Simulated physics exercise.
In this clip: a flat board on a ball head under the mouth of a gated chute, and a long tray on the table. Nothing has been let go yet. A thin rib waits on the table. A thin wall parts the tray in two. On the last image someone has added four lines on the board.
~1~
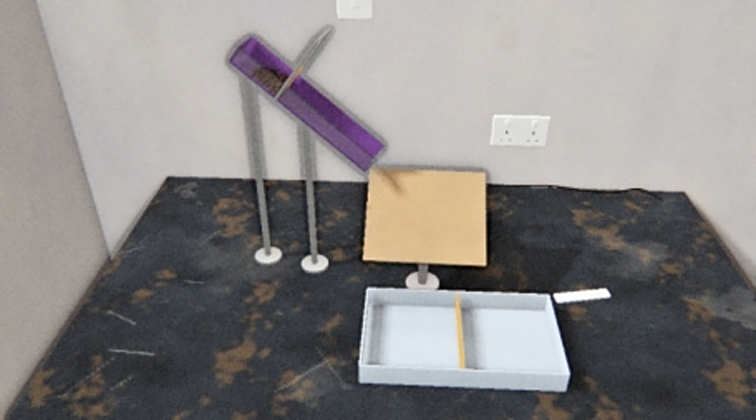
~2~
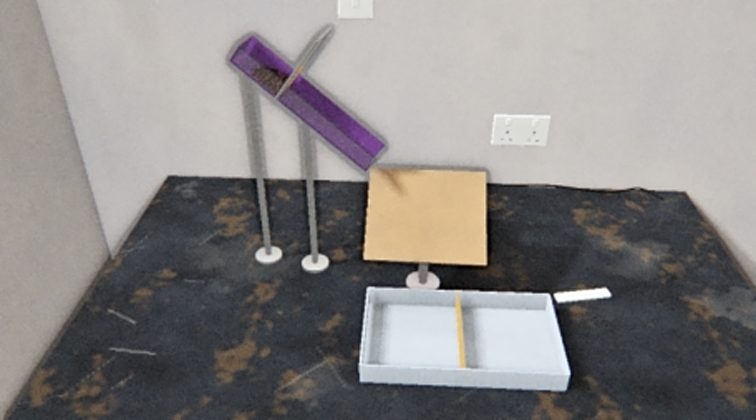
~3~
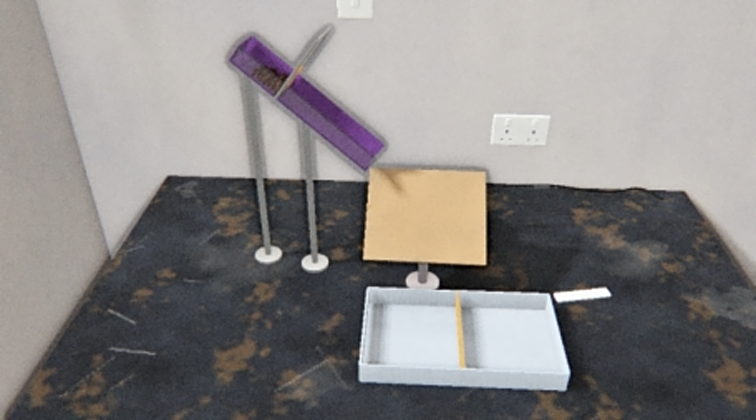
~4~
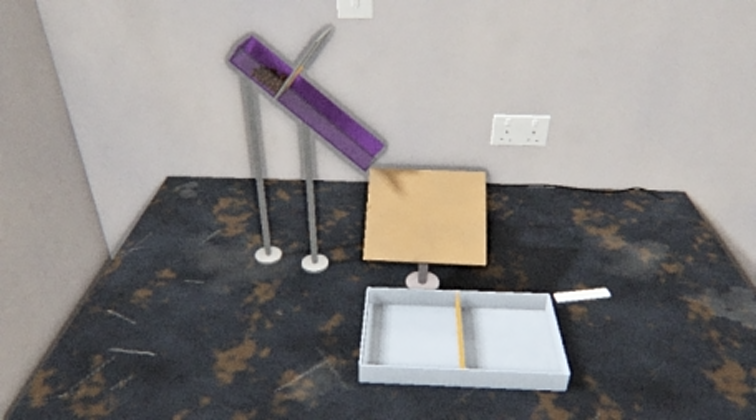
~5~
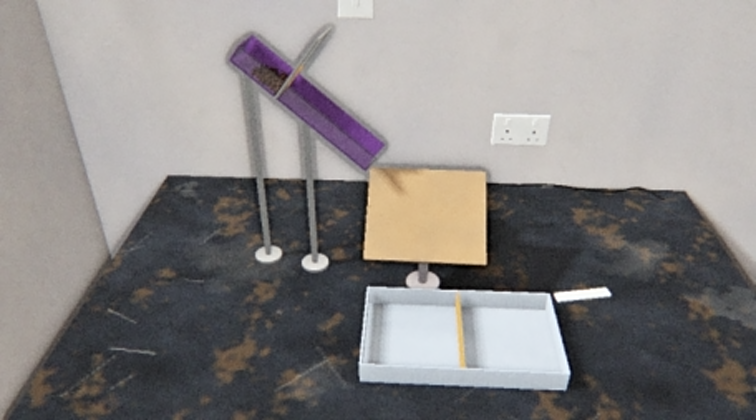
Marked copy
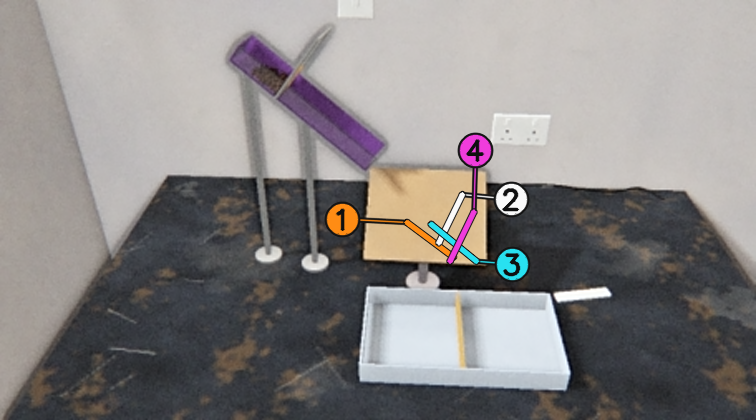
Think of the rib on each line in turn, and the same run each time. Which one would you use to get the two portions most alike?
The answer is line 3.
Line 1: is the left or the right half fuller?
Right.
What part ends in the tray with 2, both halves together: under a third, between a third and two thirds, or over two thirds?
Line 2 gives over two thirds.
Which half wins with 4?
Left.
On the marked copy, line 1 from (406, 222) to (453, 257); line 2 from (462, 194) to (438, 242); line 3 from (431, 224) to (476, 261); line 4 from (473, 211) to (450, 261).
With 1, of what is caught, none in the left half, all in the right.
With 2, of what is caught, nearly all in the left half, a stray few in the right.
With 3, of what is caught, about half in the left half, about half in the right.
With 4, of what is caught, nearly all in the left half, a small part in the right.
